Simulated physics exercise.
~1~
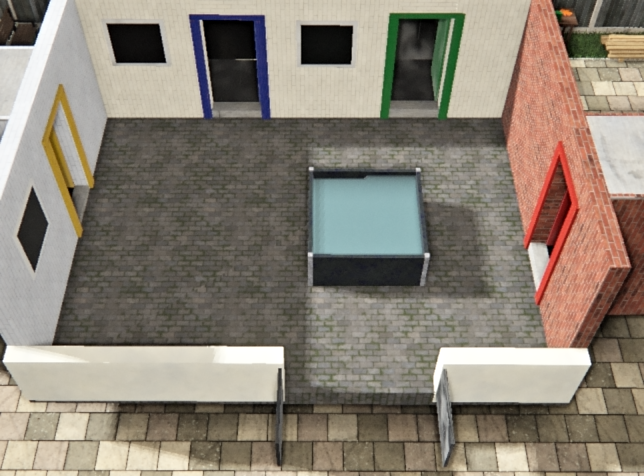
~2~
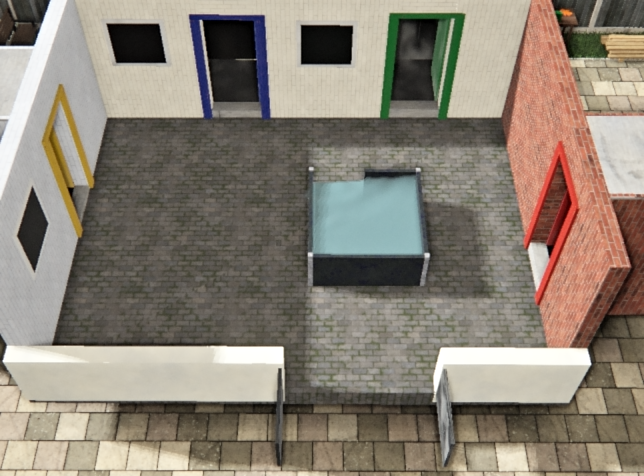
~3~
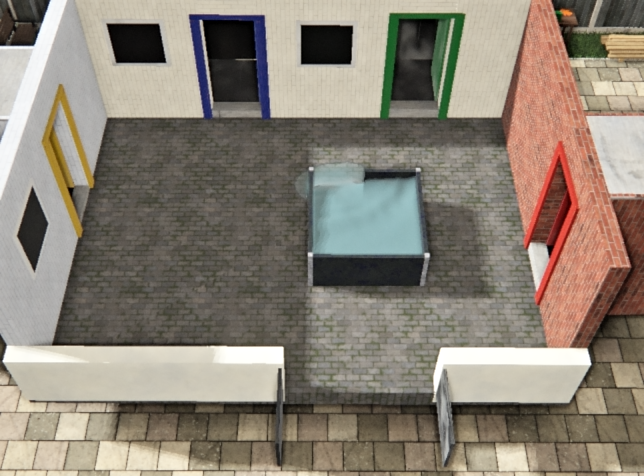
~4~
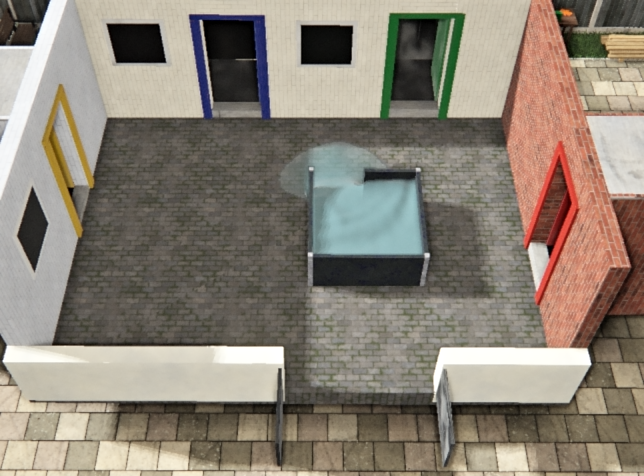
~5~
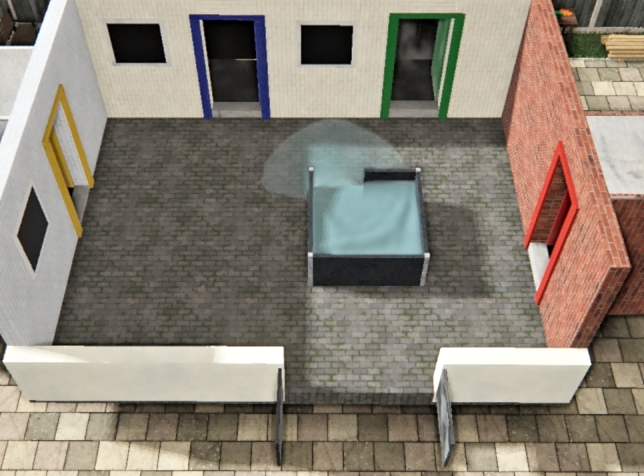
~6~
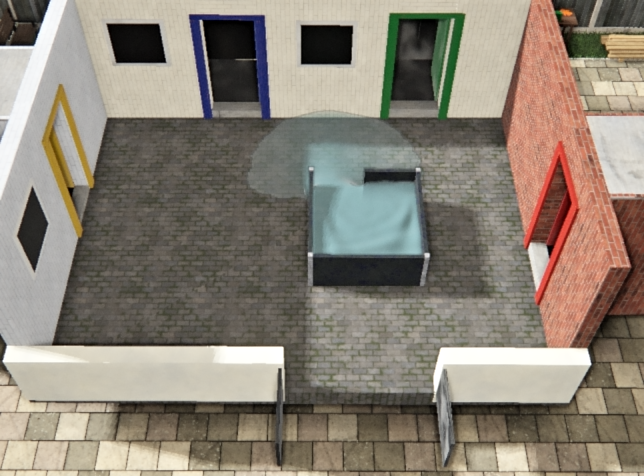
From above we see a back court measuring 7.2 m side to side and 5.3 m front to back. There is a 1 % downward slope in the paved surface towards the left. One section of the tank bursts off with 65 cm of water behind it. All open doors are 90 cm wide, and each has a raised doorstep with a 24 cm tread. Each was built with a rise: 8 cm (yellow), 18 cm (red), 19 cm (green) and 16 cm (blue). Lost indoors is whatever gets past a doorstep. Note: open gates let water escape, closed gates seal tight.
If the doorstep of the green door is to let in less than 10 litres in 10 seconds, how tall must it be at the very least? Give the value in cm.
At the very least, close to 11 cm.
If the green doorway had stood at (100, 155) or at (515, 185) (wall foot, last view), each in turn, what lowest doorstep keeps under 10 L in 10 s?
About 18 cm for the first and 5.5 cm for the second.
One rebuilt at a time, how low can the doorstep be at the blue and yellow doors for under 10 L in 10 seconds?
Some 13.5 cm for blue, some 7.5 cm for yellow.
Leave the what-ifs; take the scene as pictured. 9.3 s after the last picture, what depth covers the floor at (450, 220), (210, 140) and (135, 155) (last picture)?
Respectively 4 cm, 3 cm and 7 cm.
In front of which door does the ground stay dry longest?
Last: Red.
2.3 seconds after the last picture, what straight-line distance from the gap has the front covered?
About 4.6 m.
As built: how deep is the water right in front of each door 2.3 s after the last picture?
In cm: Yellow 5, red 0, green 11, blue 13.
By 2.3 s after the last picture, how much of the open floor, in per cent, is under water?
I'd estimate about 35 percent.
Then, 0.7 s after the last picture water covers 15 % of the floor, deepest (34 cm) near (325, 120); 13 cm at the green door, 0 litres in over its 19 cm doorstep.
Then, 2.3 s after the last picture water covers 35 % of the floor, deepest (25 cm) near (116, 127); 11 cm at the green door, 0 litres in over its 19 cm doorstep.
Then, 9.3 s after the last picture water covers 90 % of the floor, deepest (10 cm) near (45, 377); 4 cm at the green door, 0 litres in over its 19 cm doorstep.
At the green door as built, the water peaked near 15 cm, 1.3 s after the last picture.
Run again over the same 10 s with other heights there, 16 litres in over 9.5 cm, 4 litres over 13 cm. The limit of 10 litres is kept from about 11 cm up.
